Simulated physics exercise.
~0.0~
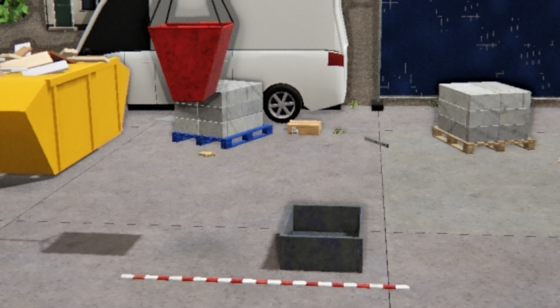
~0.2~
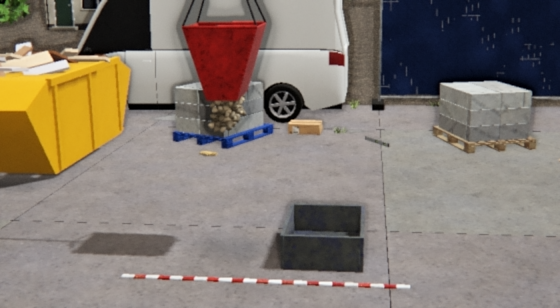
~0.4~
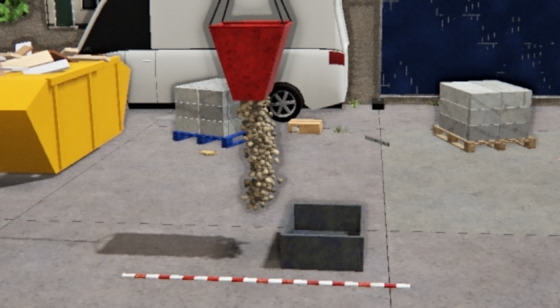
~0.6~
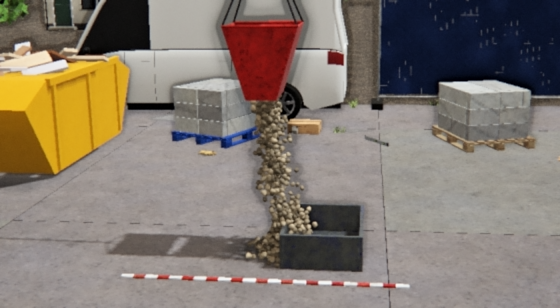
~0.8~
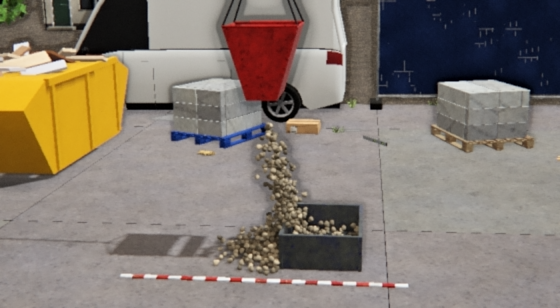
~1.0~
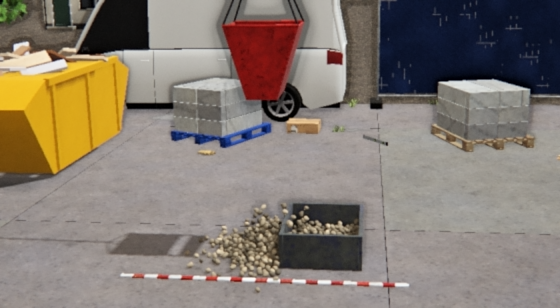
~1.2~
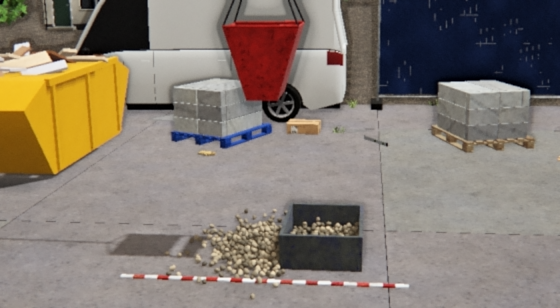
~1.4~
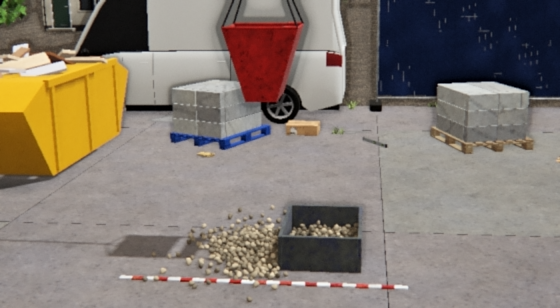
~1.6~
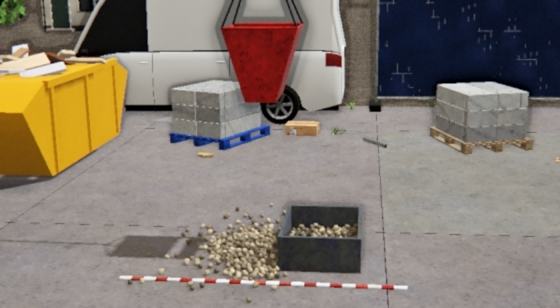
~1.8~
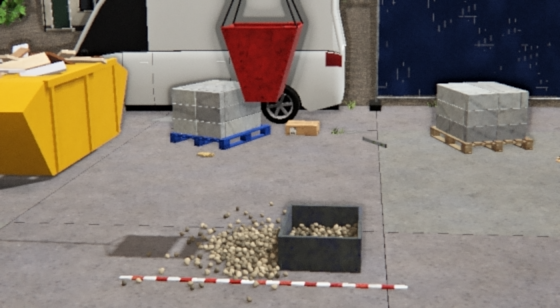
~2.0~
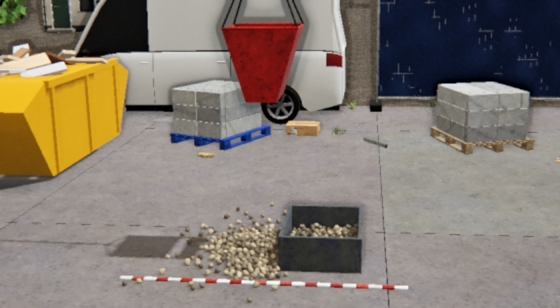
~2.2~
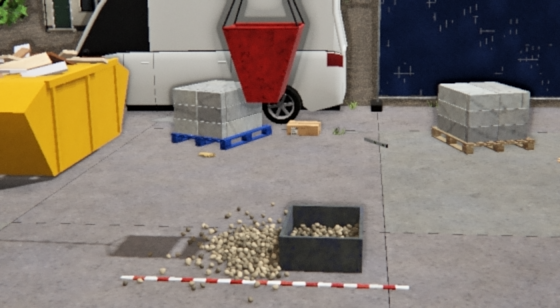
Red skip moving right and dropping round stones, some landing in a dark bin and more spreading in a heap left of it.
